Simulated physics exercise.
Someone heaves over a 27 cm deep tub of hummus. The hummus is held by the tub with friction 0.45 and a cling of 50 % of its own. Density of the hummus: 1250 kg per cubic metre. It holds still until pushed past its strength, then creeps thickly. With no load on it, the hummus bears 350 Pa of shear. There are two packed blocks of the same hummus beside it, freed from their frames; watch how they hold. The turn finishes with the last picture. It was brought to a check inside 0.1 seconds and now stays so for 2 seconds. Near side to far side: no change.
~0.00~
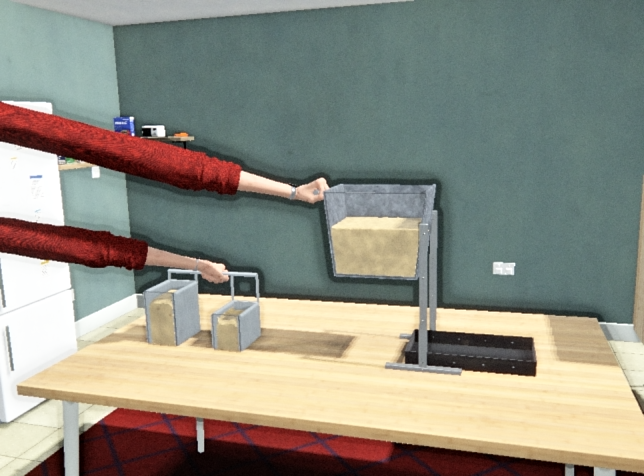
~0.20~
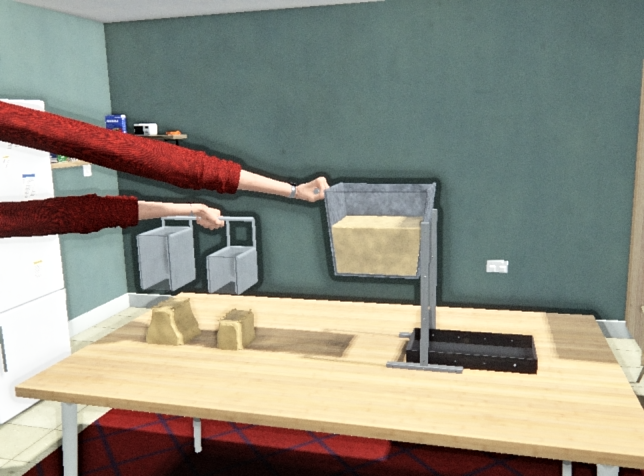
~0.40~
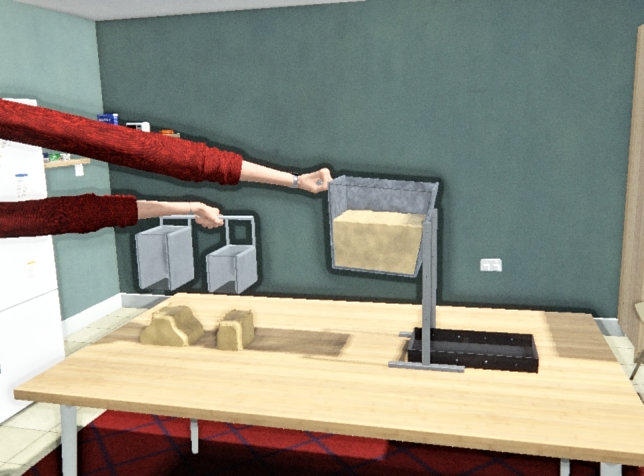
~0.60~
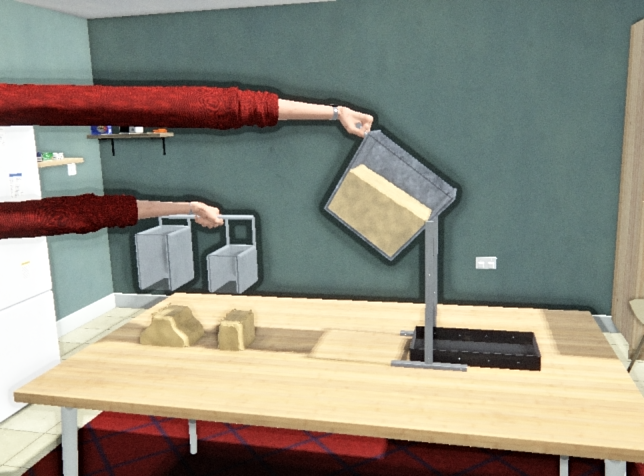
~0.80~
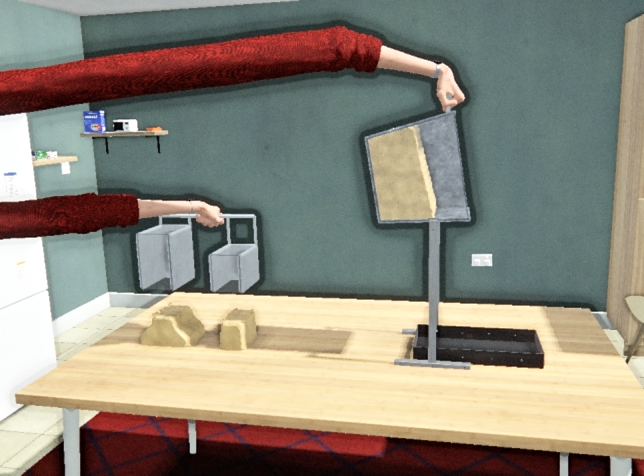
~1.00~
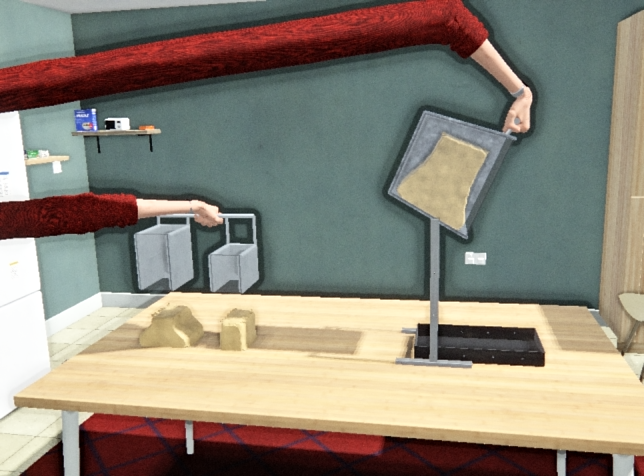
Red-sleeved arms lifting two small moulds off tan blocks, the left one slumping, then tilting a clear bin of hummus rightward.
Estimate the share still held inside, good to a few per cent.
I would say about 0 percent.
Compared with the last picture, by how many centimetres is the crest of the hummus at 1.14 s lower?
About 16 cm.
After 1.14 s, the tub is at 114 degrees and holds 39 %.
After 1.31 s, the tub is at 114 degrees and holds 0 %.
After 1.48 s, the tub is at 114 degrees and holds 0 %.
After 1.65 s, the tub is at 114 degrees and holds 0 %.
After 3.00 s, the tub is at 114 degrees and holds 0 %.
